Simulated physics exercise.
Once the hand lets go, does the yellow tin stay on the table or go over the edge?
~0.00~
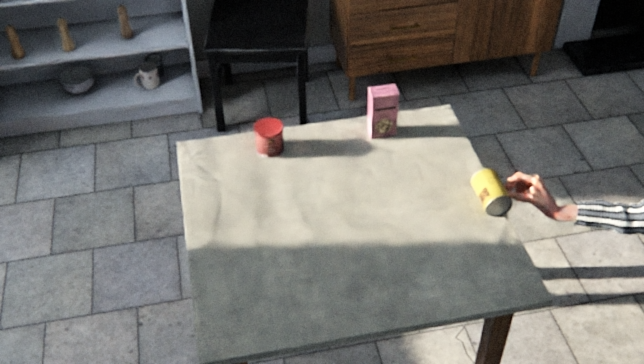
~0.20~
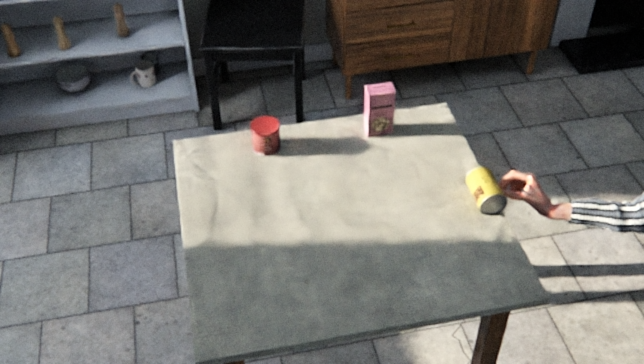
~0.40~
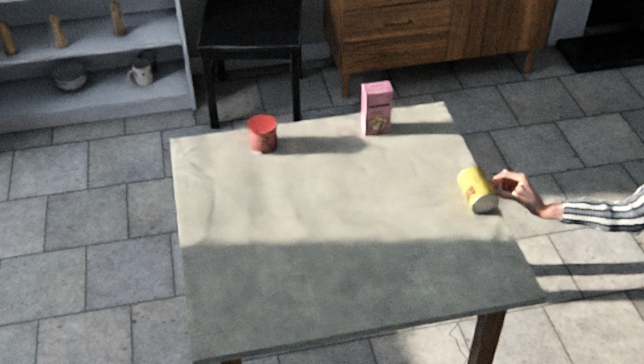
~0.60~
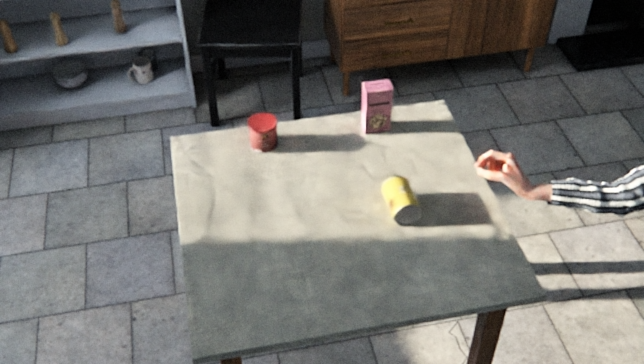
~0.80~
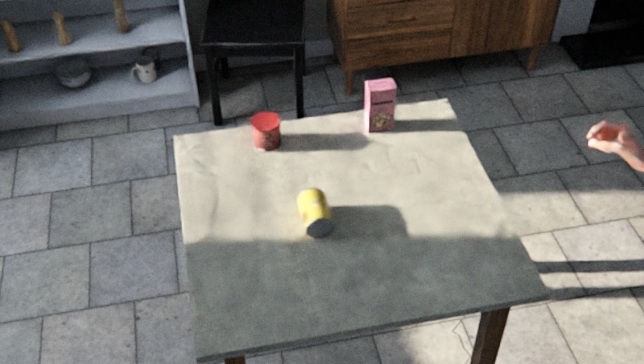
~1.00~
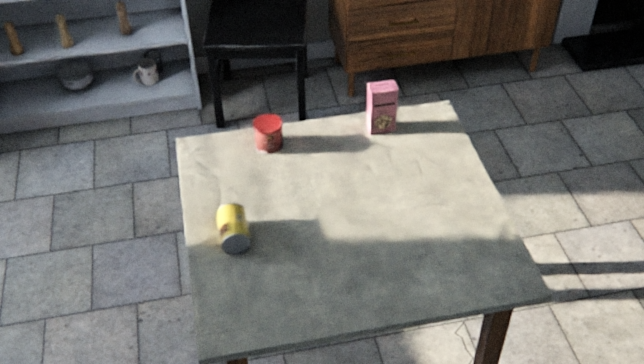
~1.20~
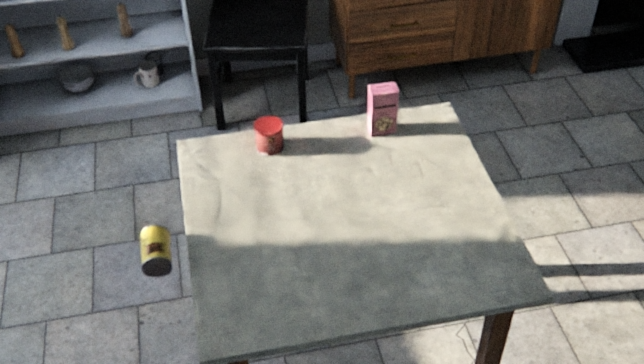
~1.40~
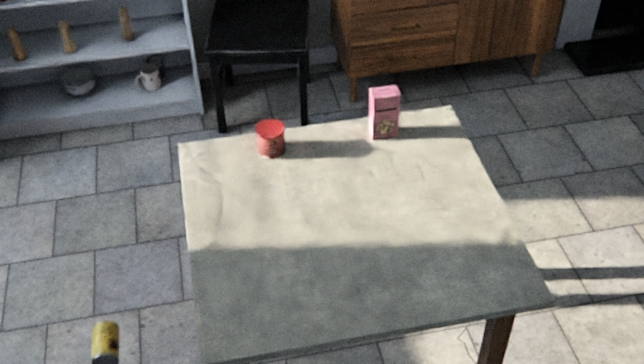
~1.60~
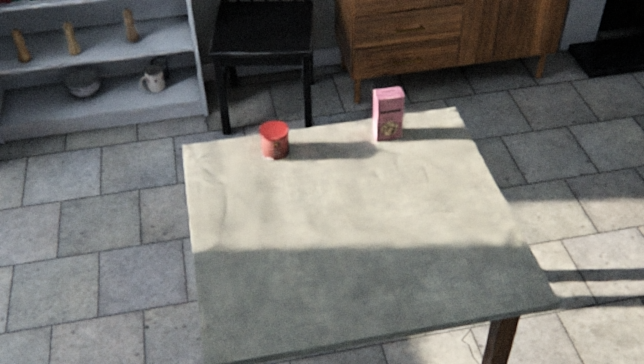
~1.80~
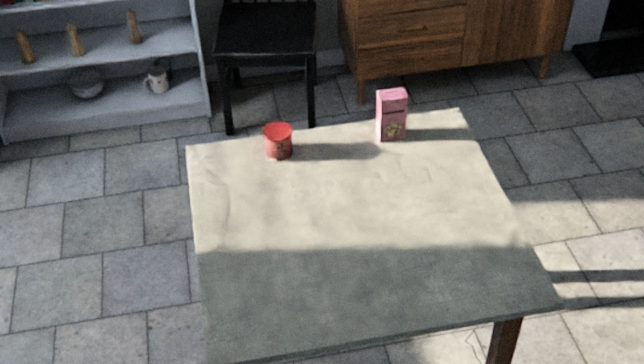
The yellow tin goes over the left edge of the table and drops out of view.
